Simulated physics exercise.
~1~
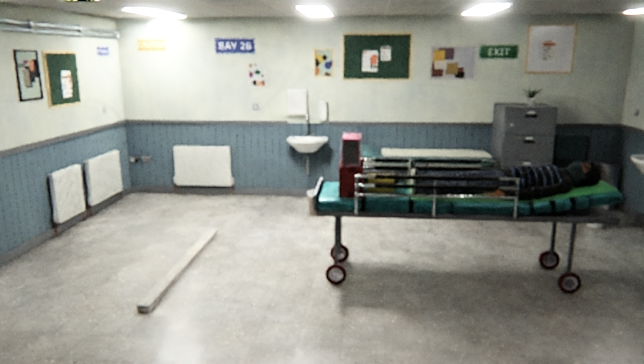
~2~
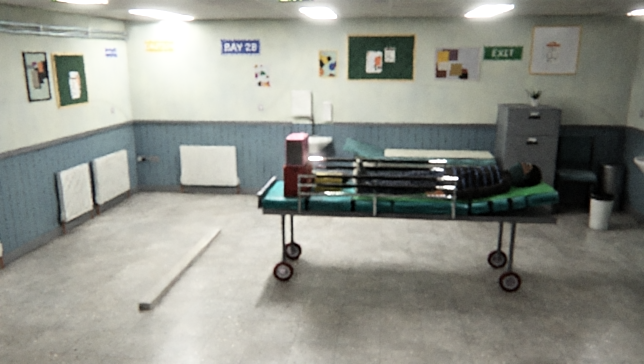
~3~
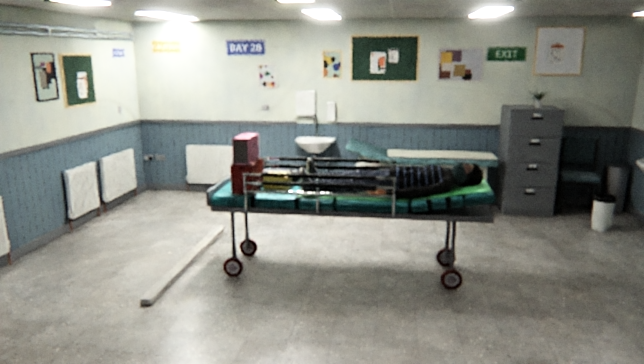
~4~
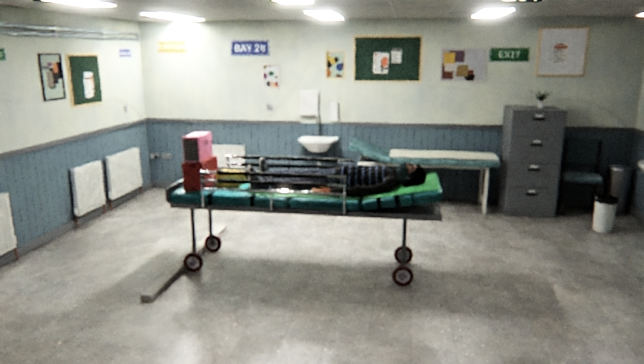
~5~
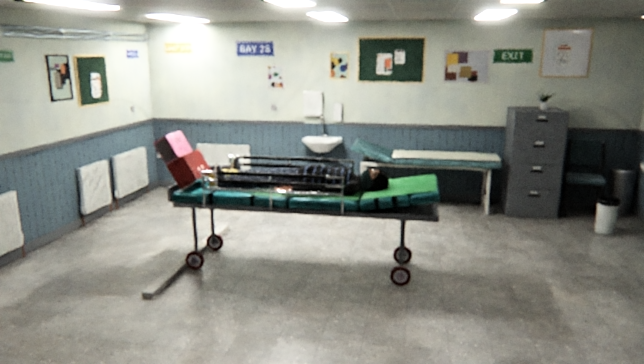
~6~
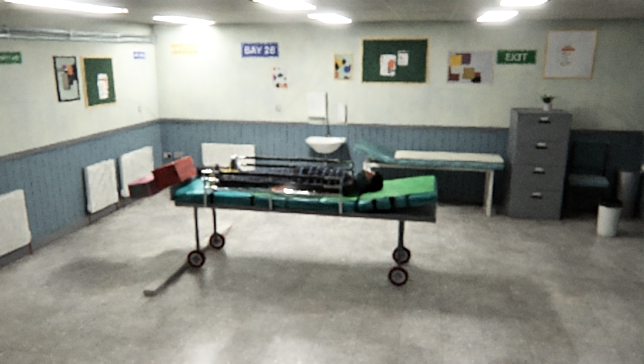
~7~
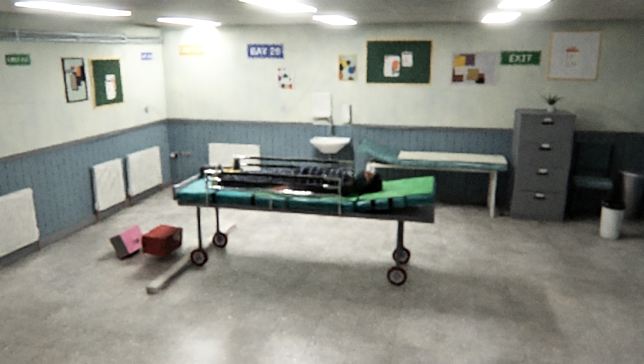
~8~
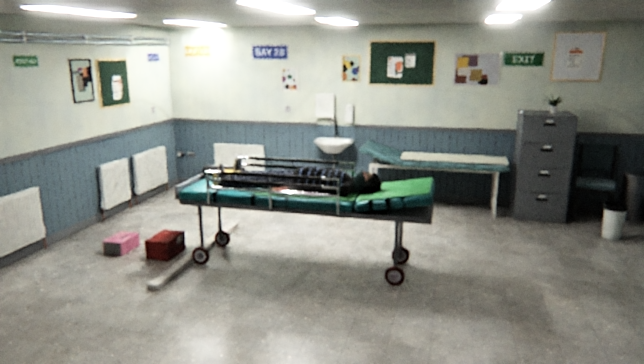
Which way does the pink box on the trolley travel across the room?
It travels to the left, riding on the trolley at first and then tumbling off its left end to the floor.
